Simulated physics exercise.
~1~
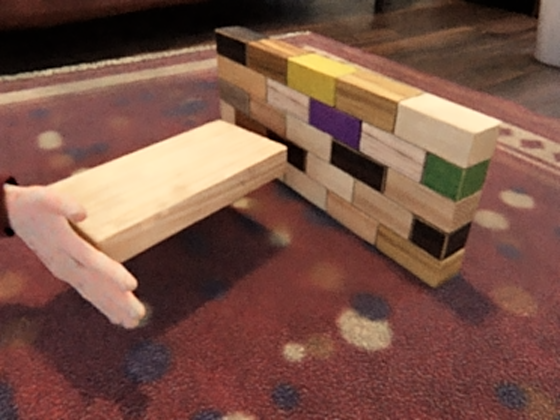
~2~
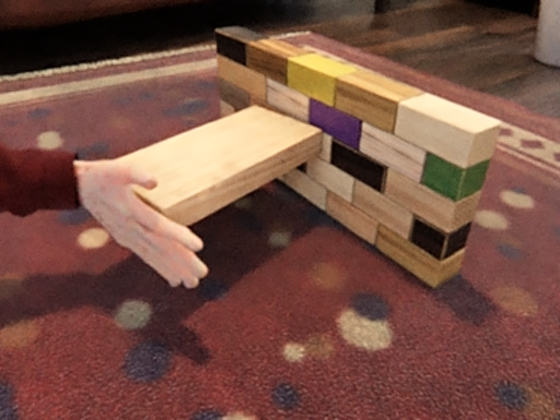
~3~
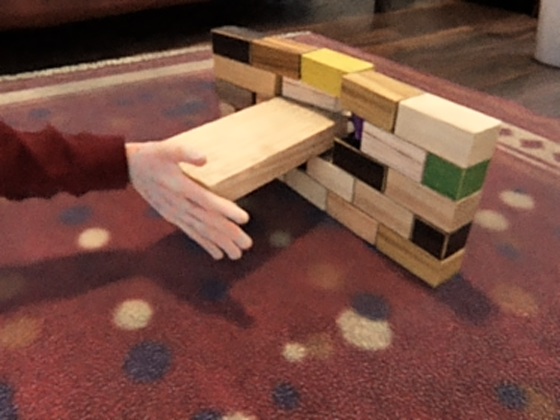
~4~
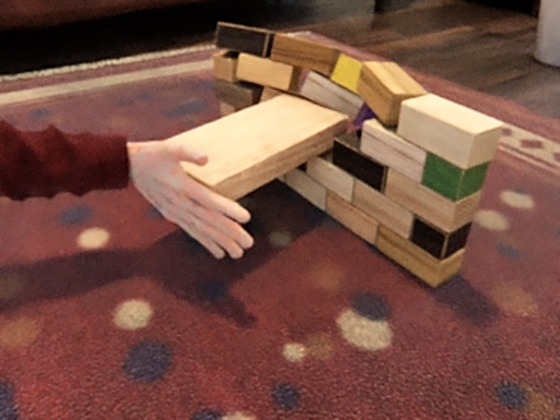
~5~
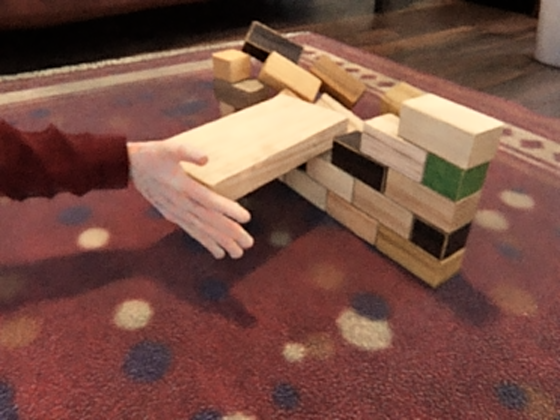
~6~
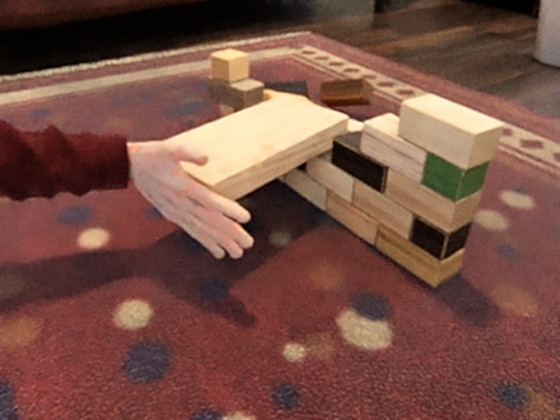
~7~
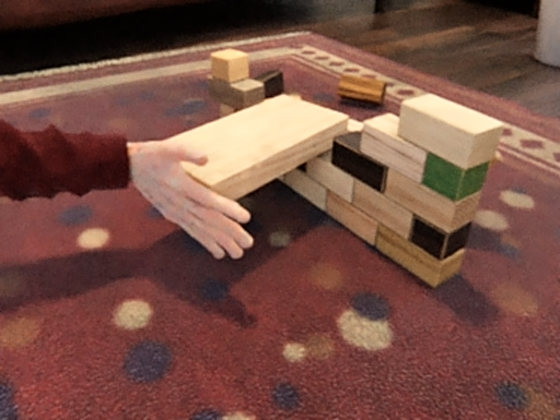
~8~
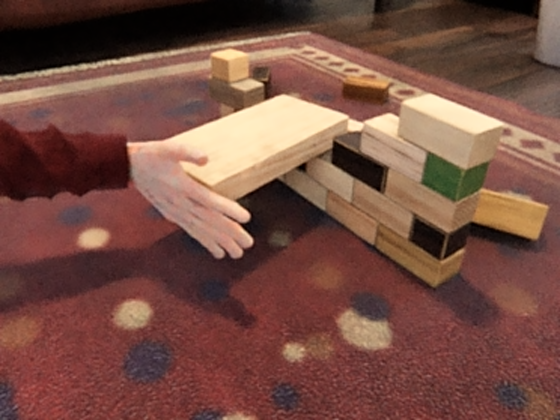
A hand in a dark red sleeve reaches in from the left, pushing a long, pale wooden block toward a small wall of wooden blocks on a patterned red rug, seen from slightly above. The wall, standing right of centre, includes yellow, purple, green and dark pieces among natural wood. The long block slides right into the wall, shifting the purple and yellow blocks. It stops while the upper middle and left part twists, tilts and tumbles behind. The yellow and purple blocks drop from view, leaving scattered pieces beyond a gap, while the right end stands with its green block in place.
